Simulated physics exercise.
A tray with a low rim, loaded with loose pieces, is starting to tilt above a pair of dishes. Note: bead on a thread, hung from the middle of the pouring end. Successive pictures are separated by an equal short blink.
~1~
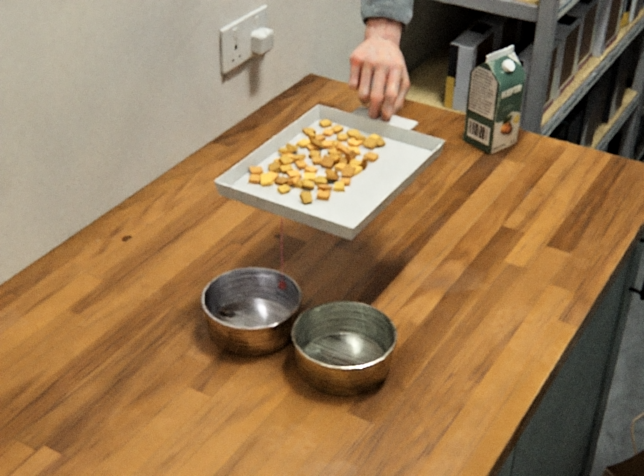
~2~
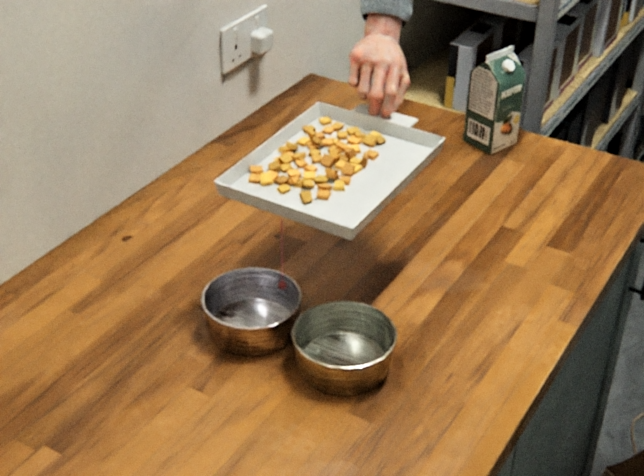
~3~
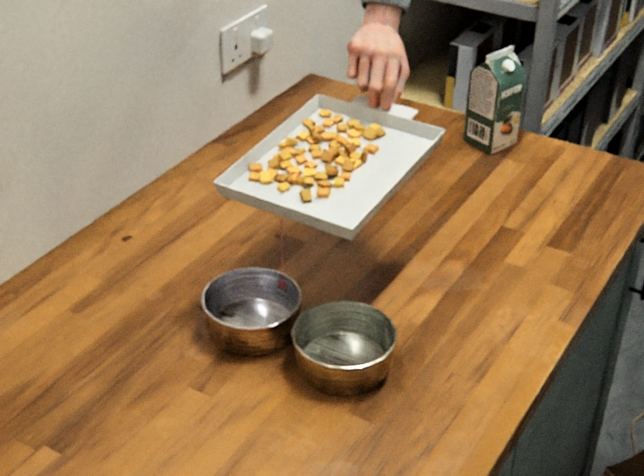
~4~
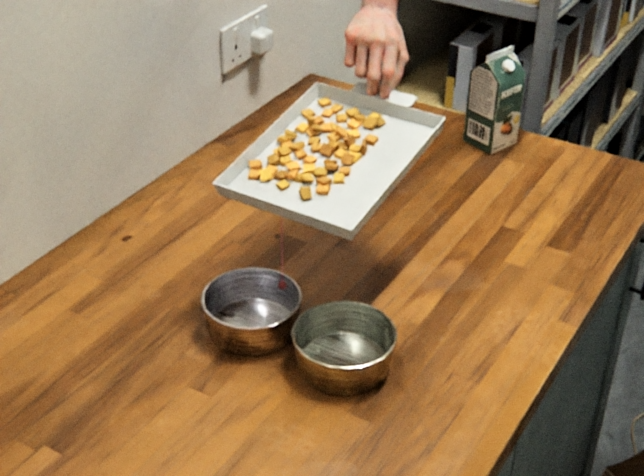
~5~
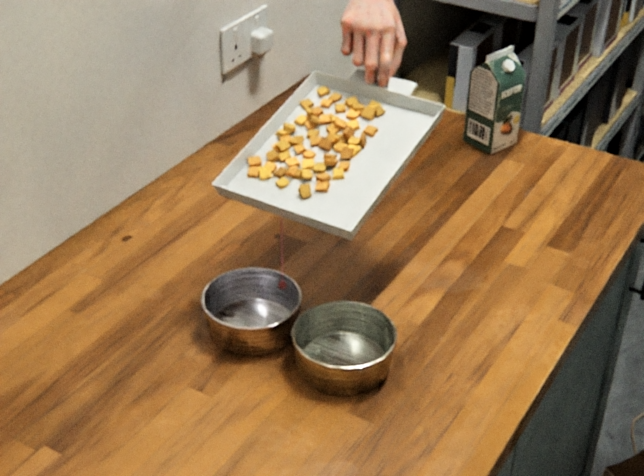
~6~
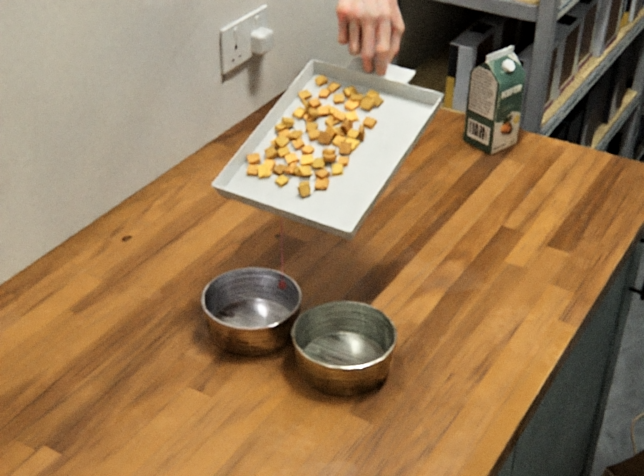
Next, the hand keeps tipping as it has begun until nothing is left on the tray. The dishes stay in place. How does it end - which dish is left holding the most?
It ends with the left-hand dish holding the most.
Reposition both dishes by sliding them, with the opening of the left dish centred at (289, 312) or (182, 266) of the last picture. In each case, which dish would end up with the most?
Case one: The dish at left. Case two: The dish at right.
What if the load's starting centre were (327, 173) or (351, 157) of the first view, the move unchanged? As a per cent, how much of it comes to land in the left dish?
First case: Close to 40 %; second case: Close to 40 %.
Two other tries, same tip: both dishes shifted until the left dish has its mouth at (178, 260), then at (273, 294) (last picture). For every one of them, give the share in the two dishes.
Around 40 then around 50 per cent.
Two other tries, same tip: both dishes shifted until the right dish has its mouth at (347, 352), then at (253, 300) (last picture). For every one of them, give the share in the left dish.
70 % and 0 %.
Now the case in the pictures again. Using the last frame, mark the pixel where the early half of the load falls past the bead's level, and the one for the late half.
Half one: (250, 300), half two: (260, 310).
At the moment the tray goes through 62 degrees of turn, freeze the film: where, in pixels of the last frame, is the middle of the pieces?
Centre estimate: (272, 192).
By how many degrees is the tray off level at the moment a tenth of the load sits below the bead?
At some 80 degrees.
Soon after the last picture, tray tipped steeply; nearly all on the tray; a stray few in the air.
A little later, tray tipped past a quarter turn; about two thirds on the tray; a small part in the right dish; about a quarter in the left dish; a small part outside both; a stray few in the air.
Later still, tray tipped past a quarter turn; a small part in the right dish; about two thirds in the left dish; about a quarter outside both.
At rest, tray tipped past a quarter turn; a small part in the right dish; about two thirds in the left dish; about a quarter outside both.
